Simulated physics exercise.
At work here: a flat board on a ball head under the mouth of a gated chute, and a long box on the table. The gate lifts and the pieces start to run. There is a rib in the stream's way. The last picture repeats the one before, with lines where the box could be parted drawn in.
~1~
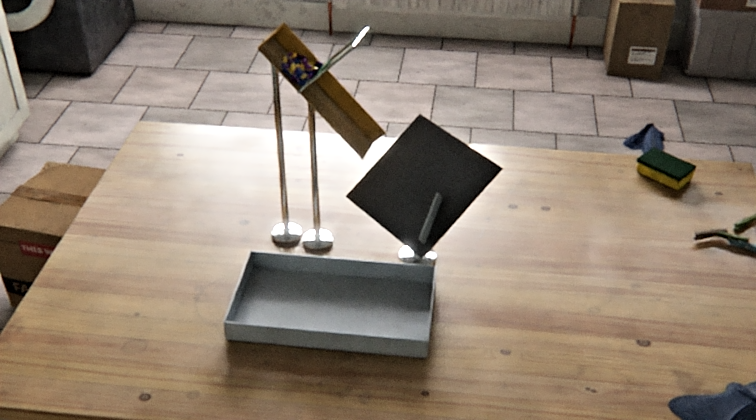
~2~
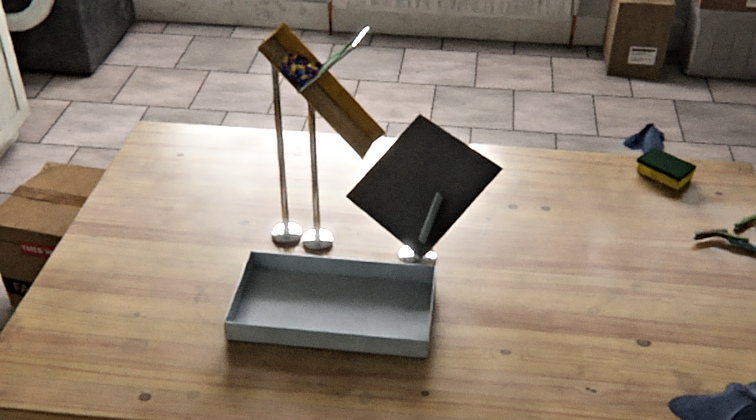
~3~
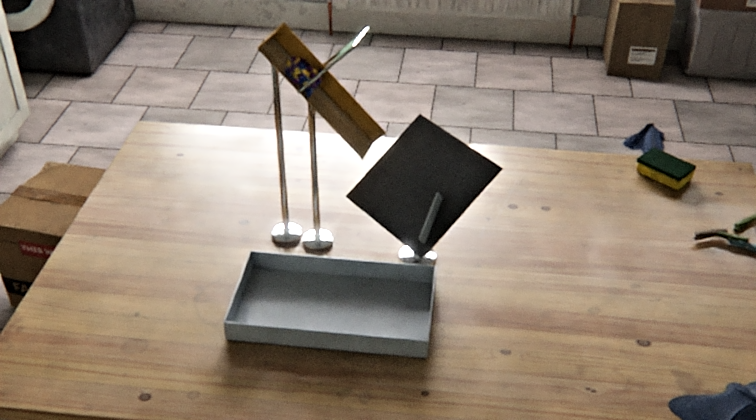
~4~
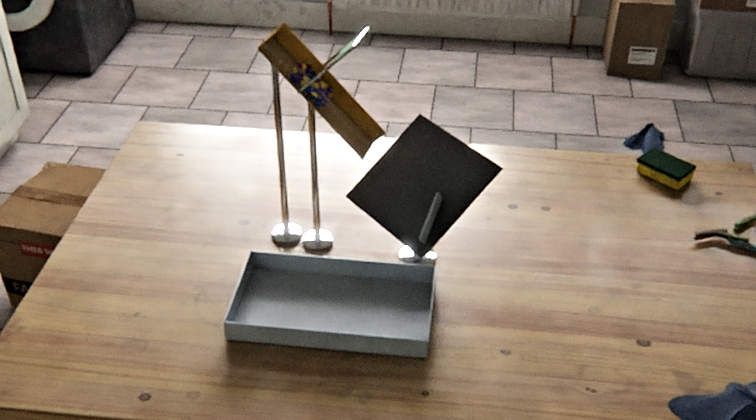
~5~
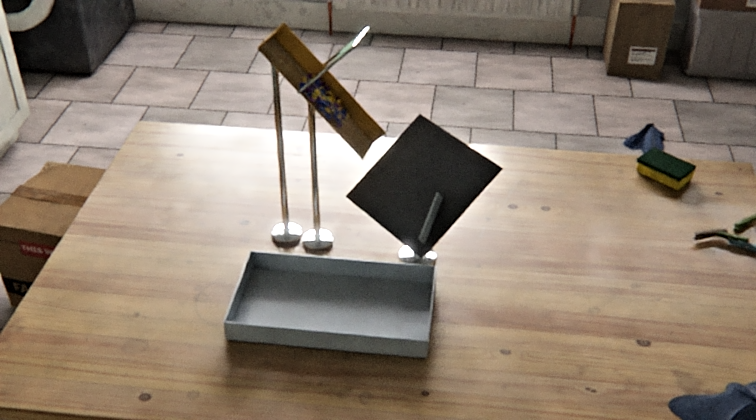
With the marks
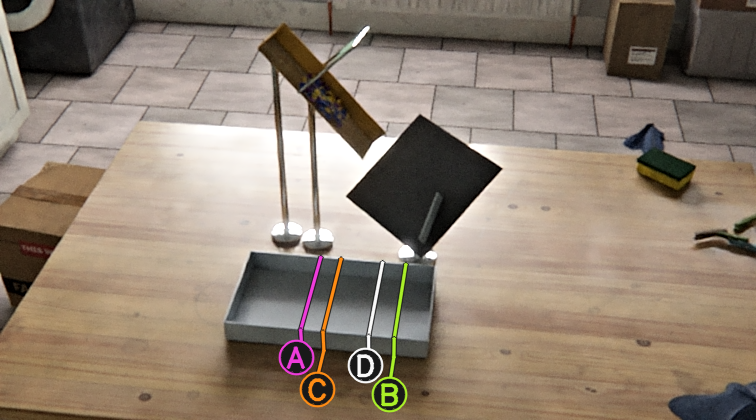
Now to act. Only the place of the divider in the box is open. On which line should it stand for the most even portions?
Take D.
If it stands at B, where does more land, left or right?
Left.
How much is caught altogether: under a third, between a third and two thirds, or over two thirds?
Over two thirds.
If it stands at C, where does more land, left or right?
More lands on the right.
On the marked copy, line A crosses the front rim at (300, 329); line B crosses the front rim at (394, 337); line C crosses the front rim at (323, 331); line D crosses the front rim at (368, 335).
With A, of what is caught, not one piece on the left of the divider, every piece on the right.
With B, of what is caught, almost all on the left of the divider, about a tenth on the right.
With C, of what is caught, about a tenth on the left of the divider, almost all on the right.
With D, of what is caught, roughly two thirds on the left of the divider, roughly a third on the right.
